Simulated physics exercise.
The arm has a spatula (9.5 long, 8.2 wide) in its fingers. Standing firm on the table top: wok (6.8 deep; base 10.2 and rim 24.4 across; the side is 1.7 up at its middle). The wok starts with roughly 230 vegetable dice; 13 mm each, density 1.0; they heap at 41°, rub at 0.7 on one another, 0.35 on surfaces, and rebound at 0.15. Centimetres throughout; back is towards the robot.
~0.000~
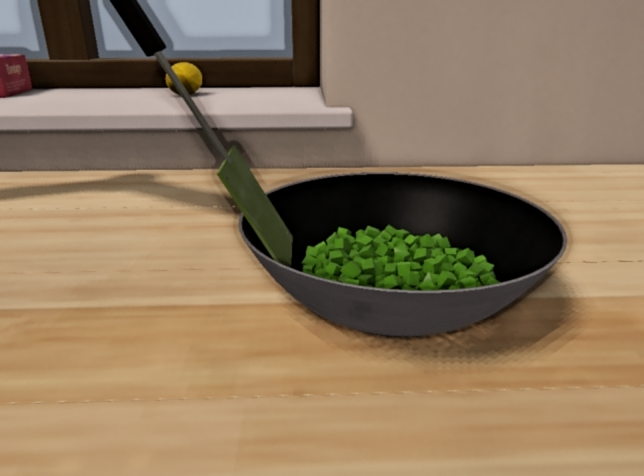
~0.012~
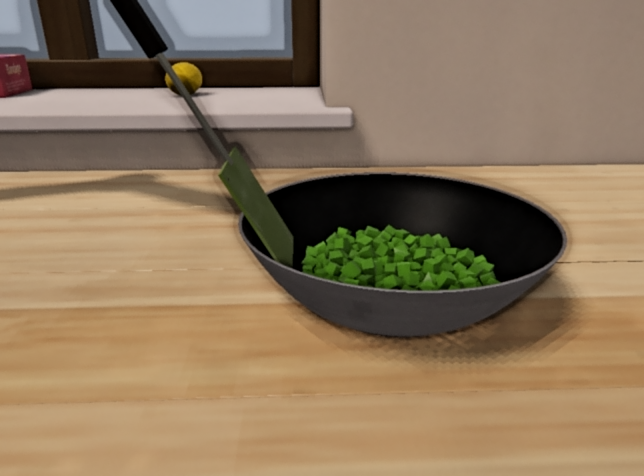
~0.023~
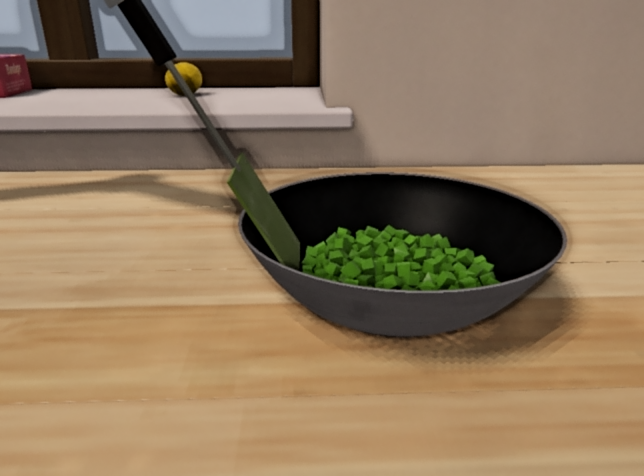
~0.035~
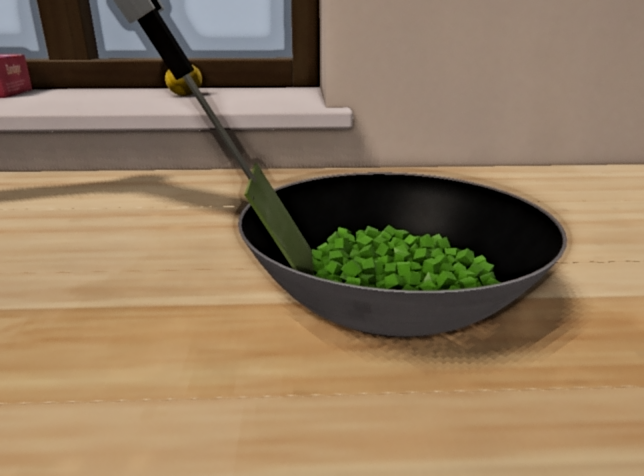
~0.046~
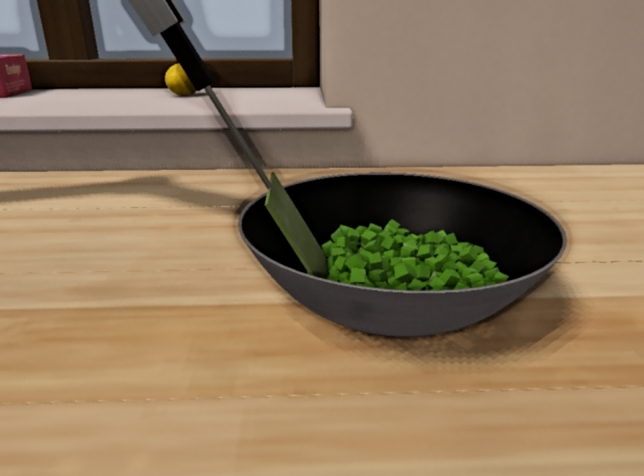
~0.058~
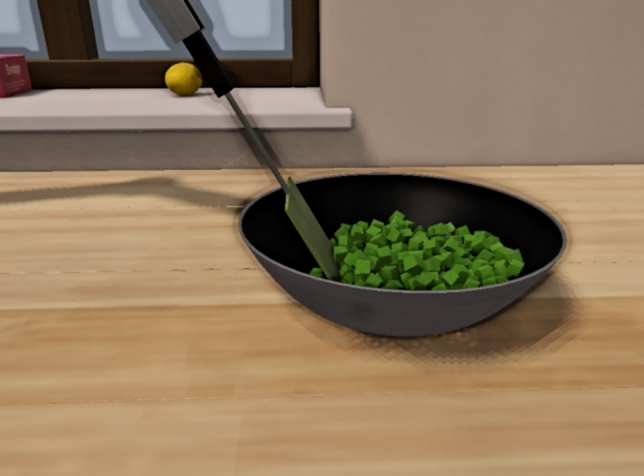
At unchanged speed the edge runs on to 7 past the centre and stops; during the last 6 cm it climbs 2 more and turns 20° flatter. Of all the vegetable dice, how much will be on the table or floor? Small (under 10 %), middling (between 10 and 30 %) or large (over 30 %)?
Answer: Large; over 30 % of the vegetable dice finish on the table or floor.
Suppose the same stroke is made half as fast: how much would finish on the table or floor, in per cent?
Then about 20 per cent.
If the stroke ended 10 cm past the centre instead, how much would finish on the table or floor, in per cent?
Then about 70 per cent.
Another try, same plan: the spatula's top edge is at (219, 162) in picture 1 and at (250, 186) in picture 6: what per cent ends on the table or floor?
Some 20 per cent.
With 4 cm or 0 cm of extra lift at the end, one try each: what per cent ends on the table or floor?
About 45 and 40 per cent.
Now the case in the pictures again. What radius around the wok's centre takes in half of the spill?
Roughly 22 cm.
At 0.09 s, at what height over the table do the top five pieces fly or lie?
Roughly 7 cm.
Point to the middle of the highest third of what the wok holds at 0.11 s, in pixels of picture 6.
At about (498, 224).
After 0.09 s, sloping 61°, highest piece 8 above the table; 228 in the wok.
After 0.11 s, sloping 55°, highest piece 12 above the table; 221 in the wok, 7 on the blade or in flight.
After 0.33 s, sloping 41°, highest piece 16 above the table; 123 in the wok, 21 on the table or floor, 84 on the blade or in flight.
After 1.38 s, sloping 41°, highest piece 5 above the table; 123 in the wok, 105 on the table or floor.
At rest, 123 in the wok, 105 on the table or floor. That is 46 % on the table or floor.
